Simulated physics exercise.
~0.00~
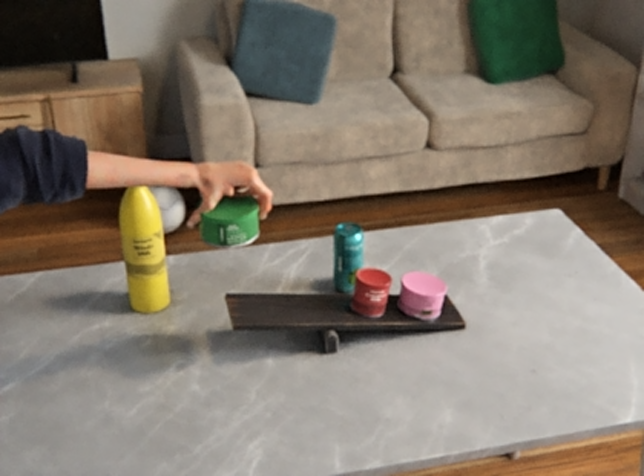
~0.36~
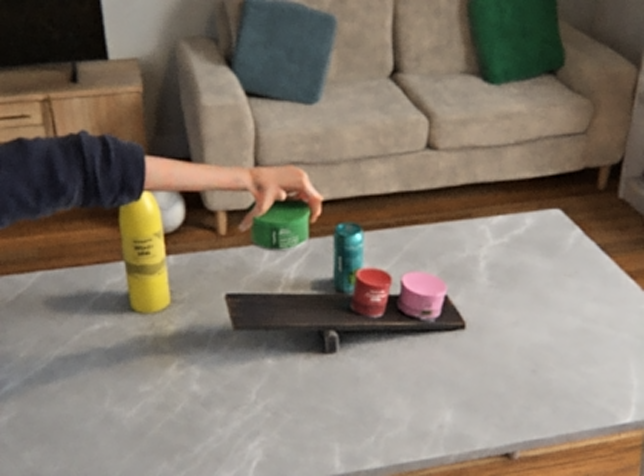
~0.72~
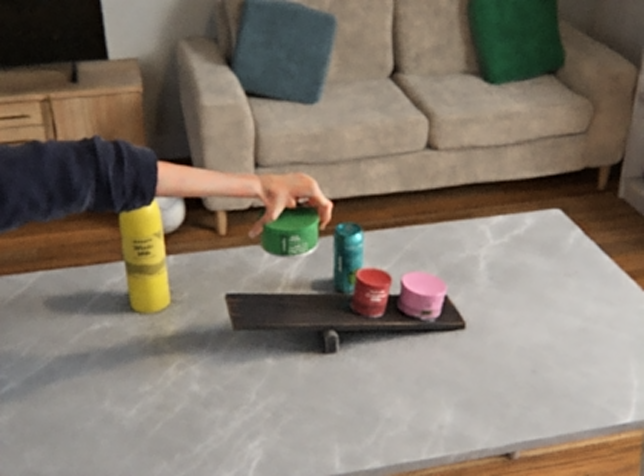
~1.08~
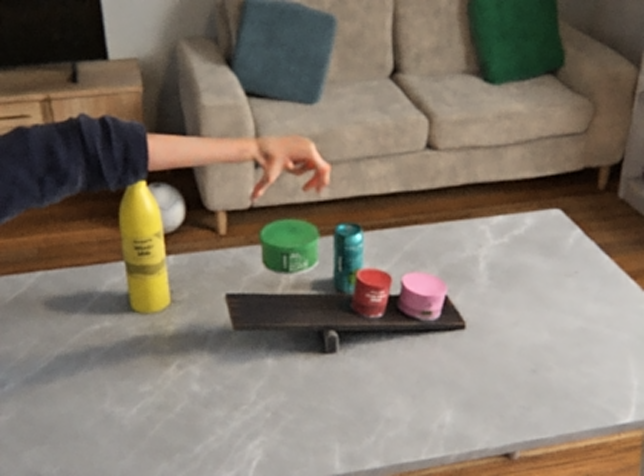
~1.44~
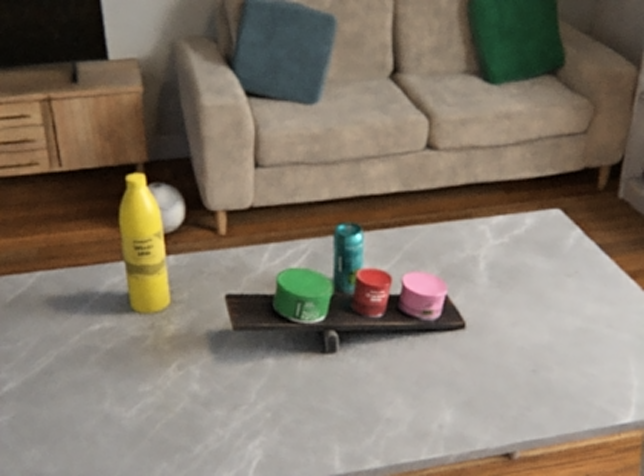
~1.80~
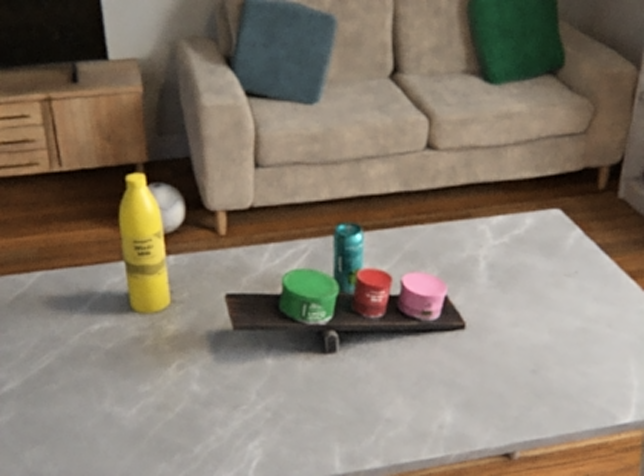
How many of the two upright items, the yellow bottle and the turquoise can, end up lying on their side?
None of them do. The yellow bottle and the turquoise can are both still standing at the end.
On a marble-topped table, a hand drops a green tub onto a plank that stays tilted.
